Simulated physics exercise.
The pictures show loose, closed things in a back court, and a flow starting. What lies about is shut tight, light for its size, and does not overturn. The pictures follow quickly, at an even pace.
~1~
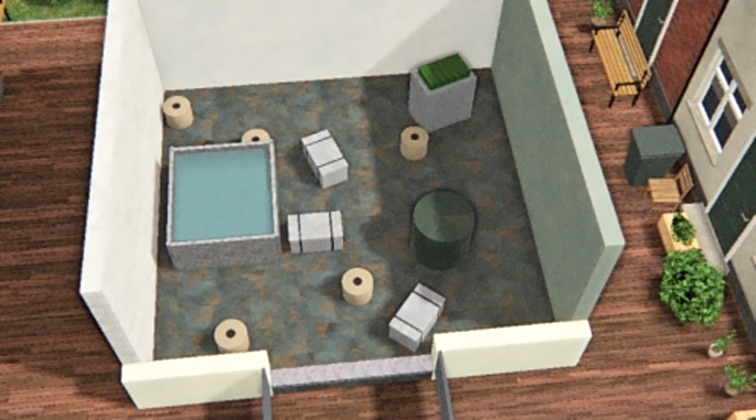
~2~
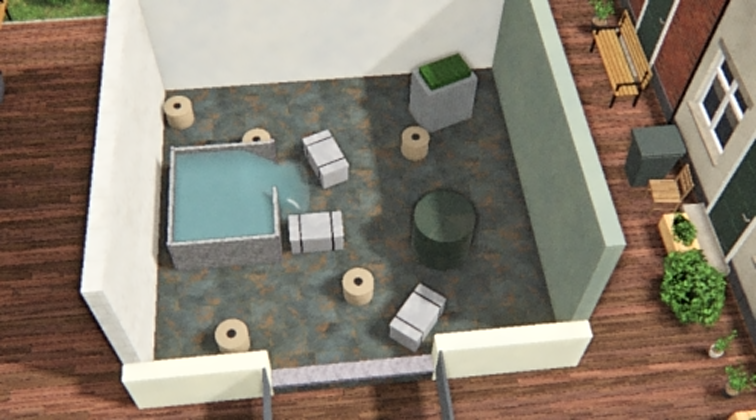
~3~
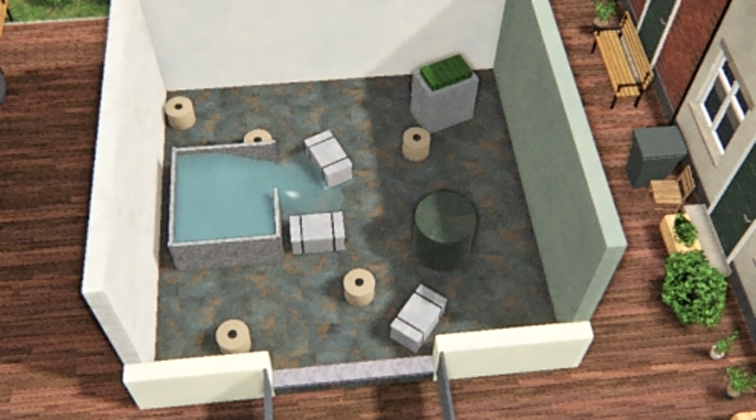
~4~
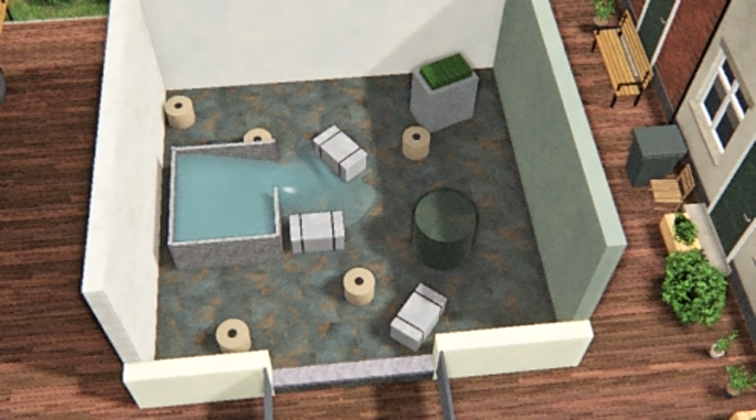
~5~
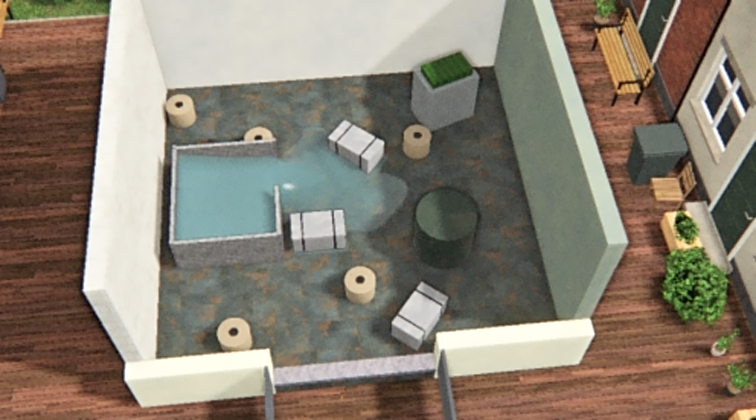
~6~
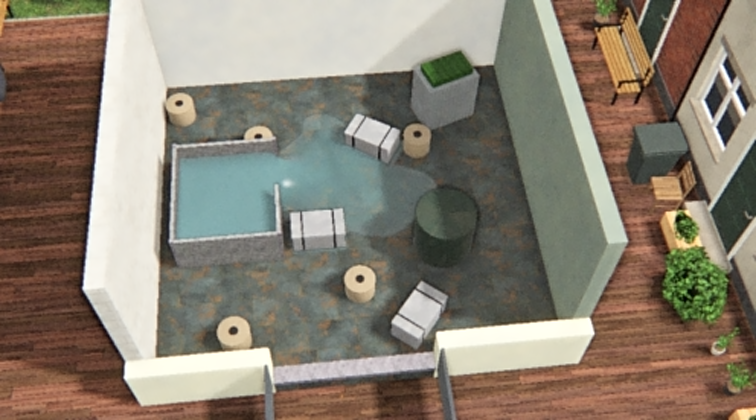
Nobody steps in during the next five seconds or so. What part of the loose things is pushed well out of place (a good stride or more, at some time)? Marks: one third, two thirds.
Share: Under a third.
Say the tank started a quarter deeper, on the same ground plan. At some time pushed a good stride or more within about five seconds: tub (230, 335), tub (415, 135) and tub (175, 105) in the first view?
As listed: Short of that, pushed that far, less than that.
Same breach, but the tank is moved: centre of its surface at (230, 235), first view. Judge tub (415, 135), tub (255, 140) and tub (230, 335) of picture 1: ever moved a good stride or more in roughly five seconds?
In that order: Yes, under that, under that.
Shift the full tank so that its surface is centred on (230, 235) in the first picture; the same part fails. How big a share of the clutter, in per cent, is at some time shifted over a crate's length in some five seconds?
I make it 50 per cent.
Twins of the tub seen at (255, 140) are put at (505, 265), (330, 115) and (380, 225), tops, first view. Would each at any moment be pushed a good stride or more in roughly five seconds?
In turn: Moved that far, yes, swept aside.
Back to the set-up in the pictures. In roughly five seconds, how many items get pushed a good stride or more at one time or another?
The number is 2.
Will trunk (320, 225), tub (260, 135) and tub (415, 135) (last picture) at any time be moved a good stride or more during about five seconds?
In turn: Under that, less than that, pushed that far.
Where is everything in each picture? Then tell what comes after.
In the first picture, a trunk at (325, 152), on the bottom; a tub at (256, 140), on the bottom; 0 of 8 have shifted.
In the second picture, a trunk at (325, 152), on the bottom; a tub at (256, 140), on the bottom; 0 of 8 have shifted.
In the third picture, a trunk at (328, 152) rests on the ground; a tub at (258, 140) rests on the ground; 0 of 8 have shifted.
In the fourth picture, a trunk at (340, 147) rests on the ground, close to its start; a tub at (257, 139), on the bottom; 1 of 8 have shifted.
In the fifth picture, a trunk at (356, 140) rests on the ground, a stride from its start; a tub at (258, 138), on the bottom; 1 of 8 have shifted.
In the sixth picture, a trunk at (372, 131) rests on the ground, a stride from its start; a tub at (258, 137) rests on the ground; 1 of 8 have shifted.
A moment on, 1 of 8 are well off their spots; 0 afloat.
Next, 2 of 8 are well off their spots; 2 afloat.
Later, 2 of 8 are well off their spots; 2 afloat.
In the end, 2 of 8 are well off their spots, and 2 have been at some point; 2 afloat.
